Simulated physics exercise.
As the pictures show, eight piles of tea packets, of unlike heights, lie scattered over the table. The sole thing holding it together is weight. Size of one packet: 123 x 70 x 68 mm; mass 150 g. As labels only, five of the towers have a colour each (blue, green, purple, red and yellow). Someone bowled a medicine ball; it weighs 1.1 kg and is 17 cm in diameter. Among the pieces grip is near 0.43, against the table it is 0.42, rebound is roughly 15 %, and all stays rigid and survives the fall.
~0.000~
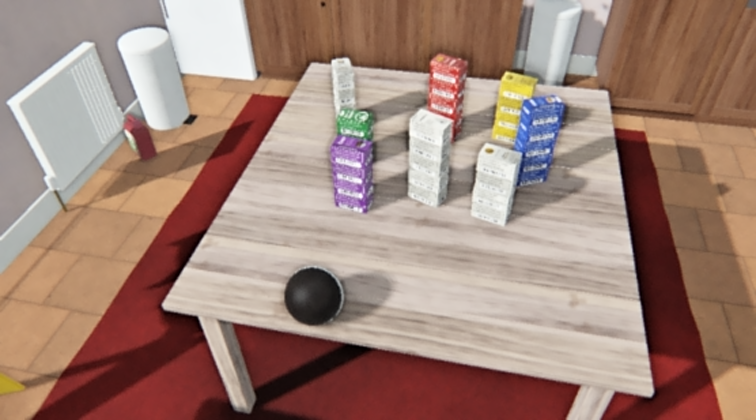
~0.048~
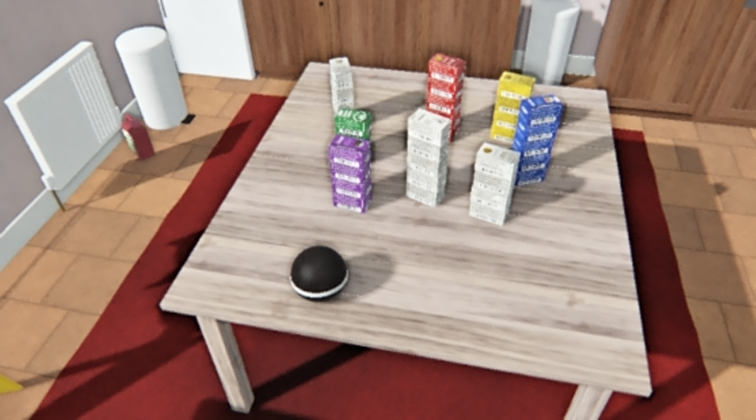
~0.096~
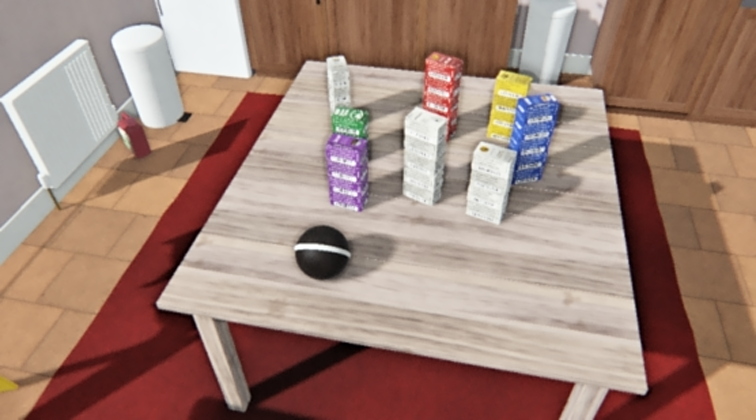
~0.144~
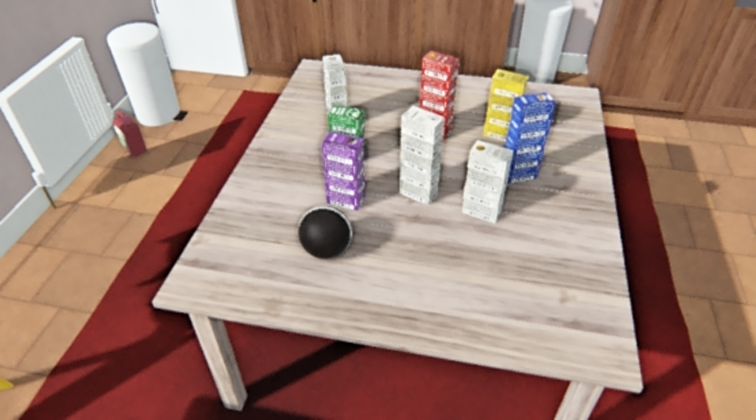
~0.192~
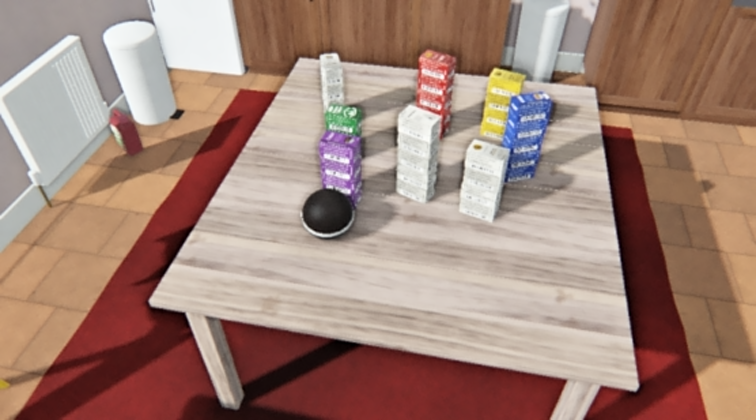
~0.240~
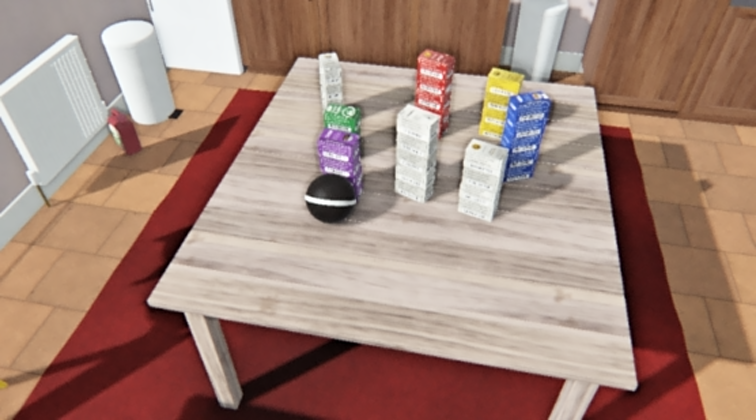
A black ball with a white stripe rolled away across the wooden table, past open space, toward several colourful stacks of small boxes, then bumped the purple stack, which leaned very slightly.
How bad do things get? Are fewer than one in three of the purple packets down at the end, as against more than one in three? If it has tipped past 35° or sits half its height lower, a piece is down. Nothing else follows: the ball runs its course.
No, more than one in three are down.
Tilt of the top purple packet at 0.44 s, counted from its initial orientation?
I'd put it at roughly 150 degrees away from its starting angle.
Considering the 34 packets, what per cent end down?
Close to 10 per cent of them.
After 0.32 s, ball still moving; 2 of the 4 purple packets down (2 of 34 in all colours); top purple packet leaning 40°.
After 0.44 s, ball still moving; 2 of the 4 purple packets down (2 of 34 in all colours); top purple packet upside down; top green packet leaning 5°.
After 0.66 s, ball still moving; 3 of the 4 purple packets down (3 of 34 in all colours); top purple packet on its side; top green packet shifted 7 cm.
At rest (1.5 s), ball rolling away; 3 of the 4 purple packets down (3 of 34 in all colours); top purple packet on its side; top green packet shifted 9 cm. That is 75 per cent. As the last picture would show them, middles, top purple packet near (370, 189), top green packet near (347, 106).
